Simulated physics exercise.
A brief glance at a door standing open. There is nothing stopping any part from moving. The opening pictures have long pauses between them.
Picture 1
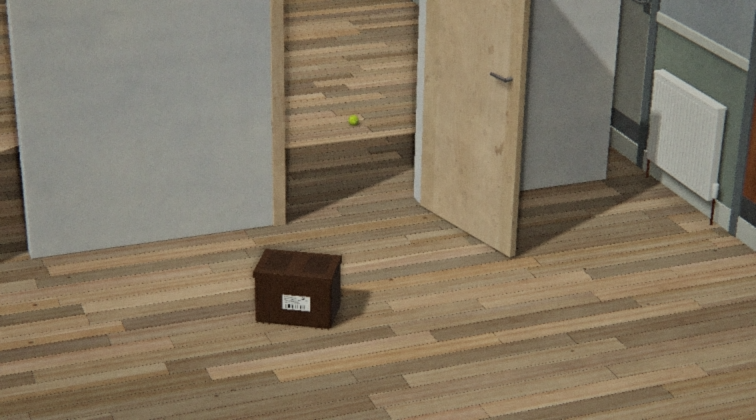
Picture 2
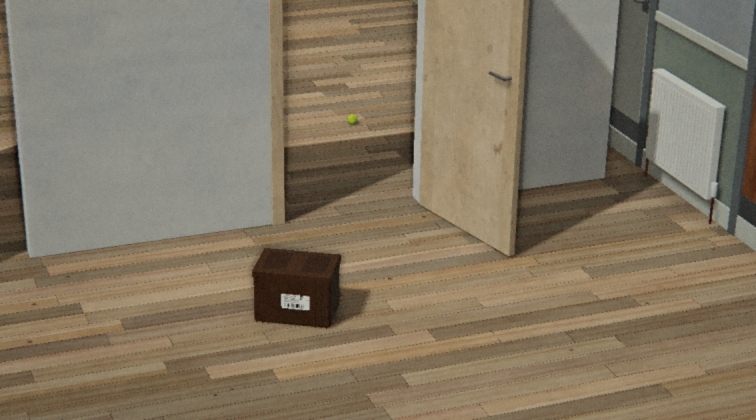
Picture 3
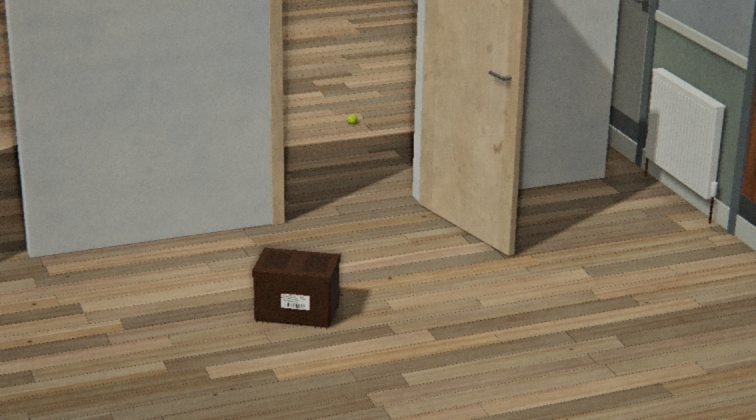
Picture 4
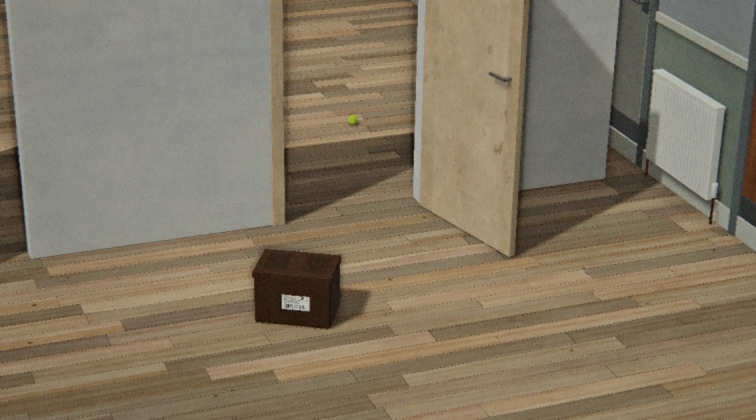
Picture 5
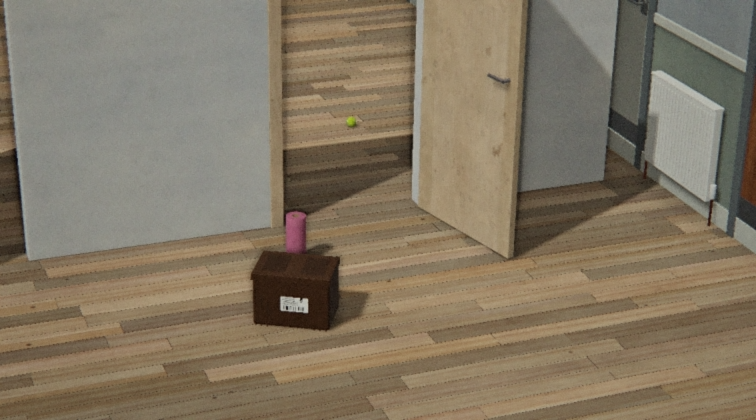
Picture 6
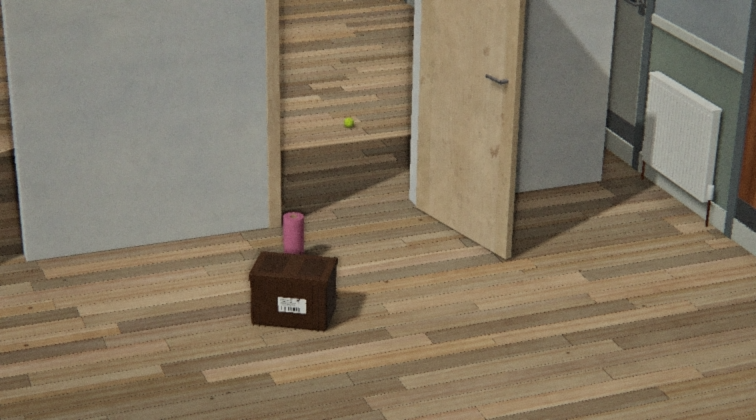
A pink roll appeared just behind the brown tote on the wooden floor, with no one seen bringing it. Otherwise almost nothing moved, and the door stayed wide open.
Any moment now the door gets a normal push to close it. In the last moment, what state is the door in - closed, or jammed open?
At the last moment the door is closed.
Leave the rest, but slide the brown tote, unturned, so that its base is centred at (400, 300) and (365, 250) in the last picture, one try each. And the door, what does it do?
Try 1 - swings fully home; try 2 - gets caught.
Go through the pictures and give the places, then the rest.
In the first frame, door wide open and still; brown tote (298, 289).
In the second frame, door wide open and still; brown tote (297, 288).
In the third frame, door wide open and still; brown tote (297, 288).
In the fourth frame, door wide open and still; brown tote (298, 289).
In the fifth frame, door wide open and still; brown tote (296, 291).
In the sixth frame, door wide open and still; pink roll (294, 239); brown tote (294, 291).
Then, 0.80 s later than the last frame, door 81° open.
Then, 1.40 s later than the last frame, door 48° open.
Then, 1.90 s later than the last frame, door 18° open.
When it is over, door 0° open; both as before. End places, in pixels of the last picture, pink roll near (294, 239).
